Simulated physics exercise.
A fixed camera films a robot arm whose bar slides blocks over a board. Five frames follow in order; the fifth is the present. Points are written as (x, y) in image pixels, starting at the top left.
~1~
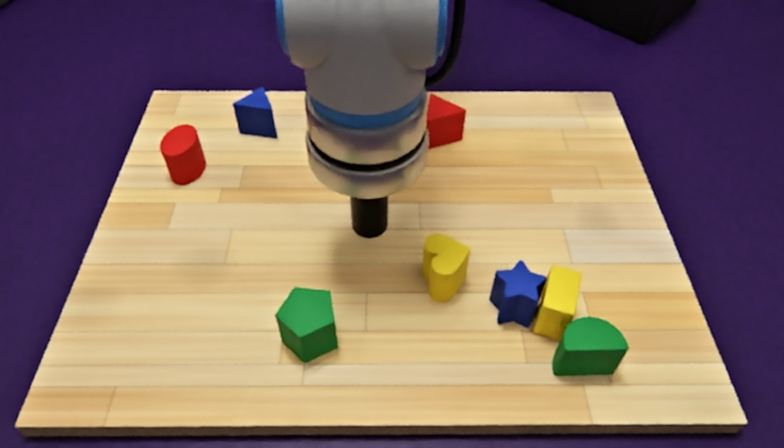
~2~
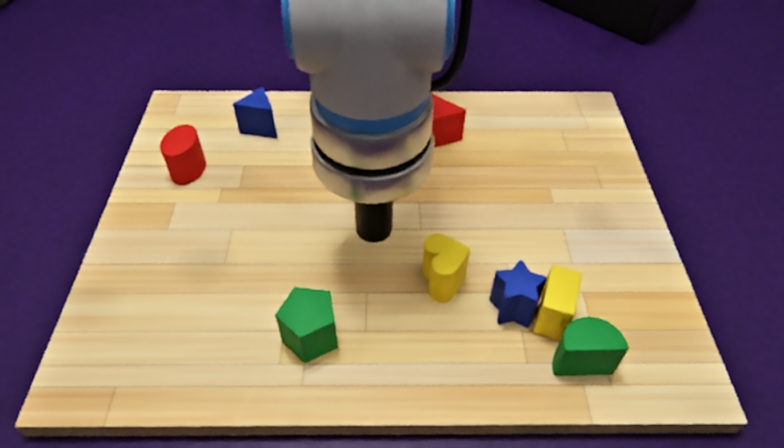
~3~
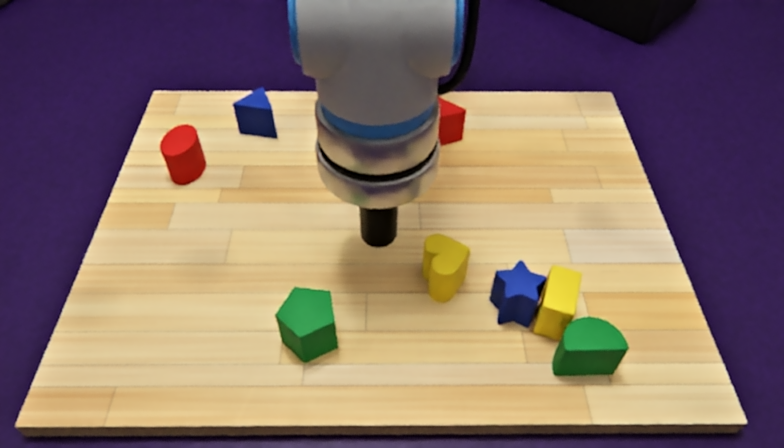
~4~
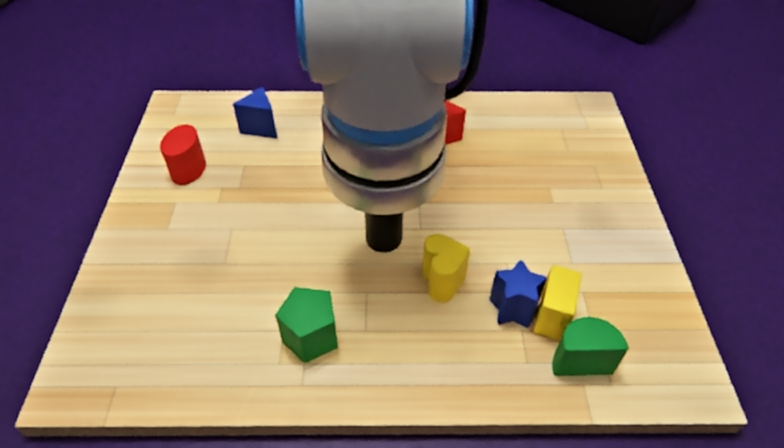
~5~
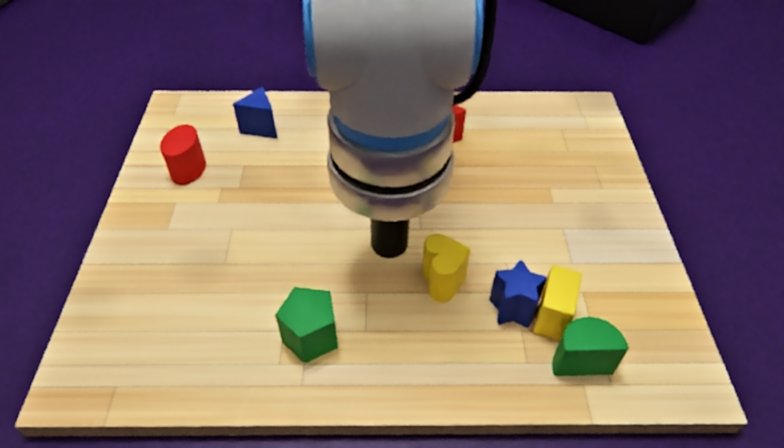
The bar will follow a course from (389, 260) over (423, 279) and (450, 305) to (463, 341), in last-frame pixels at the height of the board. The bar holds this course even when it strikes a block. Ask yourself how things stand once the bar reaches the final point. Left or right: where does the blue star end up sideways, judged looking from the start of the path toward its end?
The answer is left: Facing from the path's start to its end, that's where the blue star shifts.
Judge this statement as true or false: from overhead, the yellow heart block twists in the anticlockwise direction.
The statement is correct.
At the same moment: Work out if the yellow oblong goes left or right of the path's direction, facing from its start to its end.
Facing the way the path runs, start to end, you'll find the yellow oblong has shifted left.
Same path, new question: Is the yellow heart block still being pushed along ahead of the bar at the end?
No - that is not the case.
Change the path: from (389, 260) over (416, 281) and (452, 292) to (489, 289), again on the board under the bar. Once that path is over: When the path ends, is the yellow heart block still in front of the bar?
Answer: Yes.
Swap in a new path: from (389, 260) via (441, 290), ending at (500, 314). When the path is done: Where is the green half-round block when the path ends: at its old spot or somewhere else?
It will end up elsewhere.
What follows on the original path. One third of the way, bar at (424, 264); yellow heart block at (467, 263).
Two thirds of the way, bar at (453, 292); yellow heart block at (503, 281), turned 30° anticlockwise; blue star at (549, 286); yellow oblong at (589, 293); green half-round block at (596, 338).
At the end, bar at (465, 327); yellow heart block at (509, 287), turned 60° anticlockwise; blue star at (552, 286); yellow oblong at (591, 293); green half-round block at (596, 338).
